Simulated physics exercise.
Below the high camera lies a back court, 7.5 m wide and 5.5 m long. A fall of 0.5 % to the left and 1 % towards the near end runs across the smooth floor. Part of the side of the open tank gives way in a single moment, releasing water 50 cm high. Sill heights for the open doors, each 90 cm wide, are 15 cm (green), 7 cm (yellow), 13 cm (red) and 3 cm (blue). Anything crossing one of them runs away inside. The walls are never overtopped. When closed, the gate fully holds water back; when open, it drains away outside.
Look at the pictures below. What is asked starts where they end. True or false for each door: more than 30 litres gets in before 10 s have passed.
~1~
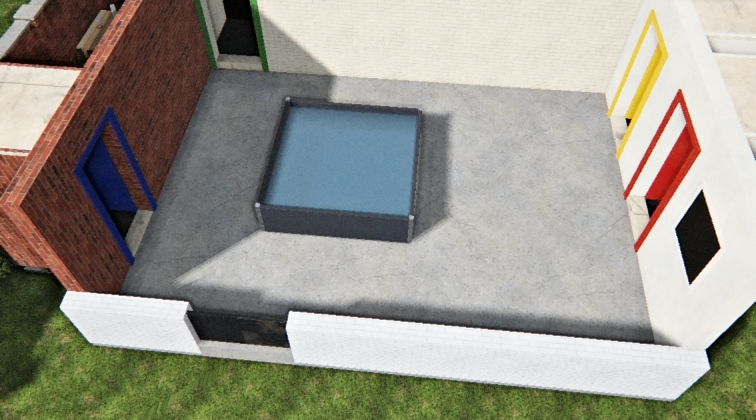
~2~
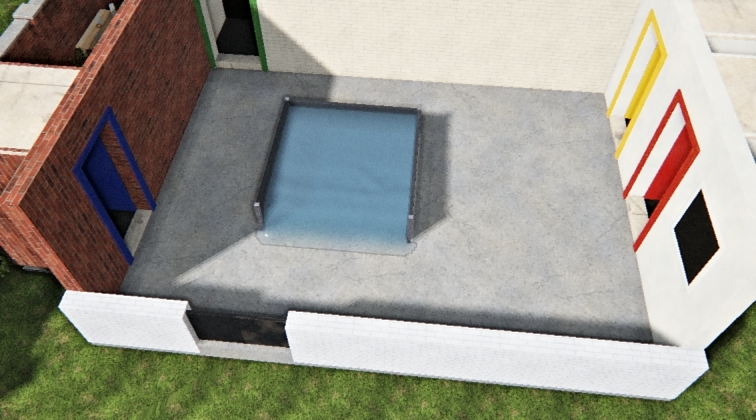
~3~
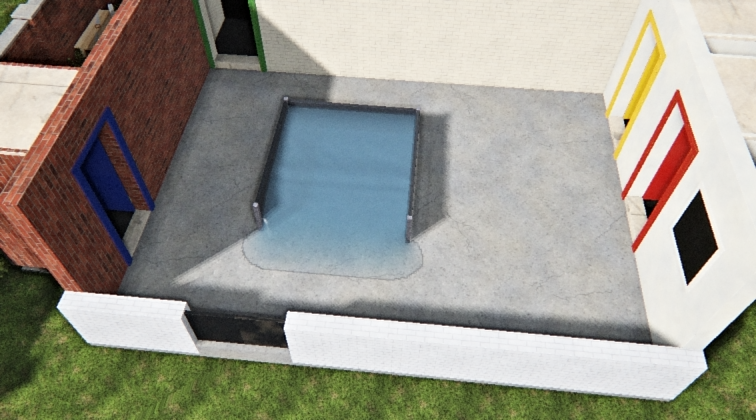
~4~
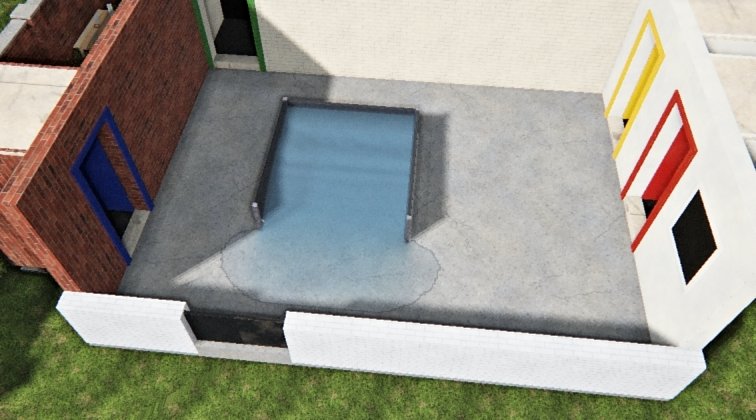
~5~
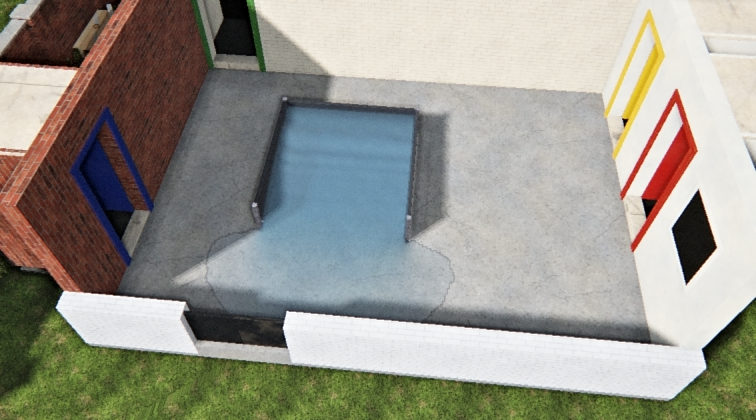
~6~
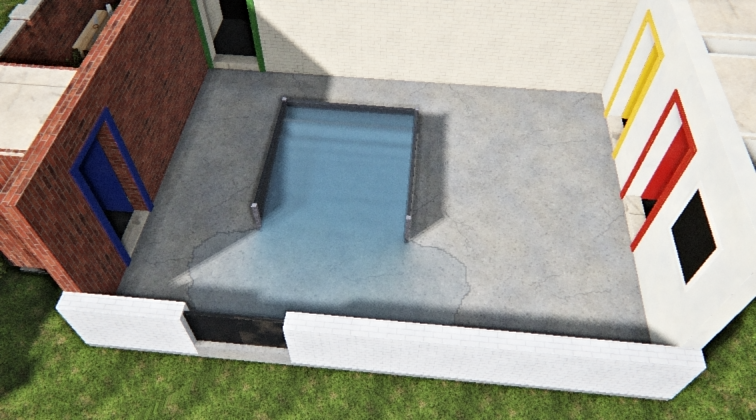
Green door false, yellow door false, red door false, blue door true.
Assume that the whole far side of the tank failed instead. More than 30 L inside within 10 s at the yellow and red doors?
Outcome at yellow: Exceeded; outcome at red: Not exceeded.
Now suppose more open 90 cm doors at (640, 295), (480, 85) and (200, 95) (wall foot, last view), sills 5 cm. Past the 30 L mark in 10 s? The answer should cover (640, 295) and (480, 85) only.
In the order given, higher then lower.
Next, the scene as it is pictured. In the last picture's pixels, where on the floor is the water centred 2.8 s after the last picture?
About (338, 262).
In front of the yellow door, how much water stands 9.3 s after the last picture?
The depth there is near 5.5 cm.
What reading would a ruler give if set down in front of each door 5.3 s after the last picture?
Centimetres: Green 13 / yellow 4 / red 8 / blue 11.
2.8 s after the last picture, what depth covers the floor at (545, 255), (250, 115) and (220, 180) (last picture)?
3, 0, 2 cm.
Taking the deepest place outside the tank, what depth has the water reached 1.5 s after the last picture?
It gets to some 38 cm.
Then, 0.7 s after the last picture water covers 20 % of the floor and is deepest (38 cm) near (313, 327); green door not reached, yellow door not reached, red door not reached, blue door not reached.
Then, 1.5 s after the last picture water covers 25 % of the floor and is deepest (38 cm) near (106, 321); green door not reached, yellow door not reached, red door not reached, blue door 4 cm at the sill, 0 L in.
Then, 2.8 s after the last picture water covers 50 % of the floor and is deepest (32 cm) near (106, 321); green door not reached, yellow door not reached, red door 7 cm at the sill, 0 L in, blue door 13 cm at the sill, 36 L in.
Then, 5.3 s after the last picture water covers 80 % of the floor and is deepest (14 cm) near (204, 81); green door 13 cm at the sill, 0 L in, yellow door 4 cm at the sill, 0 L in, red door 8 cm at the sill, 0 L in, blue door 11 cm at the sill, 137 L in.
Then, 9.3 s after the last picture water covers 100 % of the floor and is deepest (14 cm) near (348, 78); green door 6 cm at the sill, 0 L in, yellow door 5 cm at the sill, 1 L in, red door 3 cm at the sill, 0 L in, blue door 7 cm at the sill, 199 L in.
